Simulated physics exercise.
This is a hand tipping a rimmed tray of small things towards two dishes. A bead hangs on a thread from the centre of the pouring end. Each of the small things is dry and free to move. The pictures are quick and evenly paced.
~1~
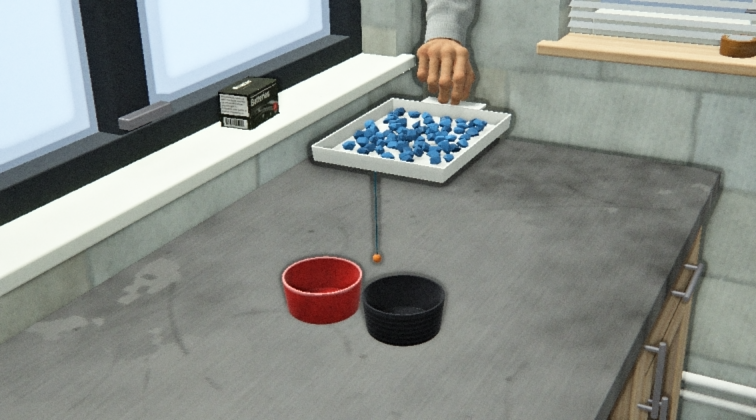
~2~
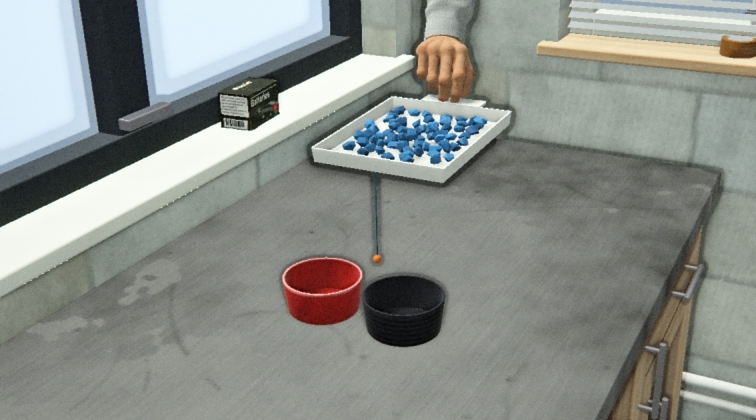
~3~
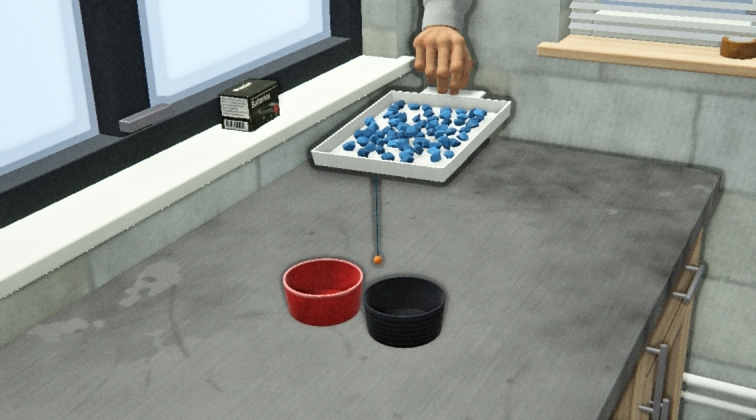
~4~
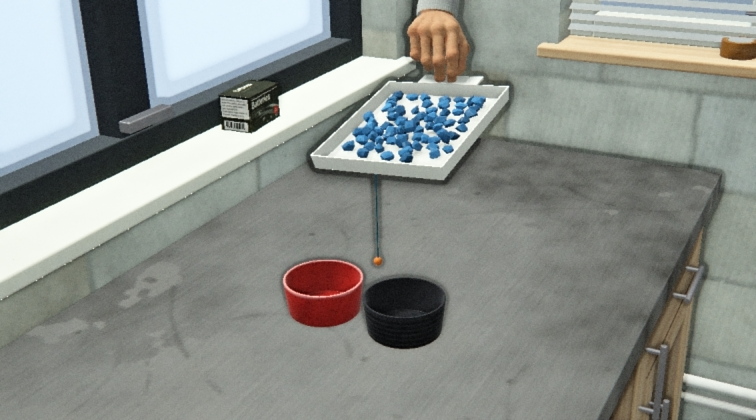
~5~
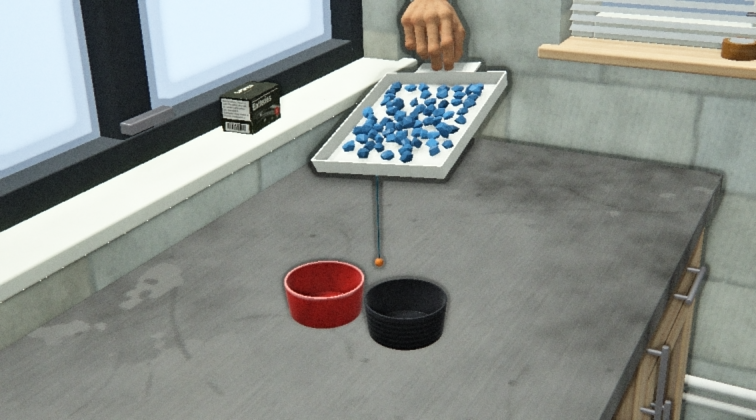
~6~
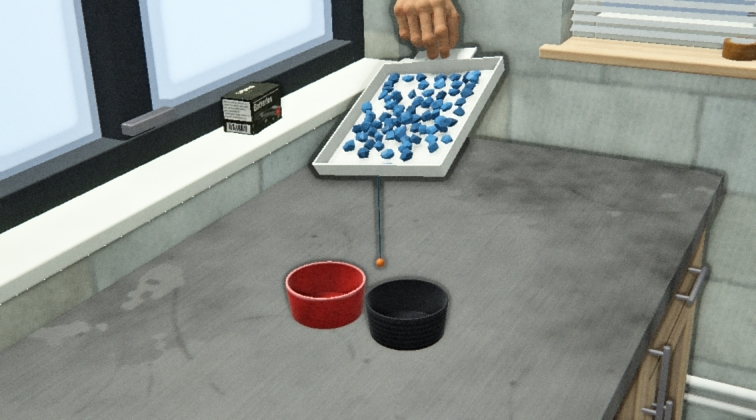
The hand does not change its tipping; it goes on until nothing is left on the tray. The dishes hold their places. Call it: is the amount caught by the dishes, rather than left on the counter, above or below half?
Above half.
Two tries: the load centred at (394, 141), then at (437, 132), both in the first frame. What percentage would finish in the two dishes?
Near 80 per cent and near 70 per cent.
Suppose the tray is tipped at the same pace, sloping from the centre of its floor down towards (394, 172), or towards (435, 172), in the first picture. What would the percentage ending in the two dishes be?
70 %, give or take, and then 50 %.
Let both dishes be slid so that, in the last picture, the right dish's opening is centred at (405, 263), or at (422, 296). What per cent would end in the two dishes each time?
That makes 10 per cent, followed by 50 per cent.
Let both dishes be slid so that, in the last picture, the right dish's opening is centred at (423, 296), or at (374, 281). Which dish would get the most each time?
One: The left-side dish. Two: The left-side dish.
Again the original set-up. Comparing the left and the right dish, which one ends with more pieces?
It's the left of the two that is fuller.
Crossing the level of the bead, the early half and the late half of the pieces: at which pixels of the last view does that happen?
First close to (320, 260), next close to (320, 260).
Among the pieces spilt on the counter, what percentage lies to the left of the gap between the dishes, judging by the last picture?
Left share: Some 90 per cent.
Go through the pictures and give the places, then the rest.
The first picture shows corners of the pouring end near (314, 146) and (443, 168), level; middle of the load near (407, 139), aquarium stones; left dish near (302, 306); right dish near (385, 327); bead on its thread near (377, 258).
The second picture shows corners of the pouring end near (314, 147) and (443, 168), level; middle of the load near (407, 138).
The third picture shows corners of the pouring end near (314, 151) and (442, 167), tipped barely, lowest at the left corner; middle of the load near (407, 135).
The fourth picture shows corners of the pouring end near (313, 155) and (441, 166), tipped a little, lowest at the left corner; middle of the load near (415, 122).
The fifth picture shows corners of the pouring end near (314, 159) and (440, 165), tipped clearly, lowest at the left corner; middle of the load near (418, 124).
The sixth picture shows corners of the pouring end near (315, 163) and (439, 164), tipped clearly, lowest at the left corner; middle of the load near (416, 119); left dish near (306, 310); right dish near (388, 331).
Shortly afterwards, tray tipped steeply; all but a few on the tray; only a few in the air.
Next, tray tipped past a quarter turn; near a quarter on the tray; near a third in the left dish; a little outside both; near a quarter in the air.
Some moments later, tray tipped past a quarter turn; only a few in the right dish; near two thirds in the left dish; near a third outside both.
In the end, tray tipped past a quarter turn; only a few in the right dish; near two thirds in the left dish; near a third outside both.
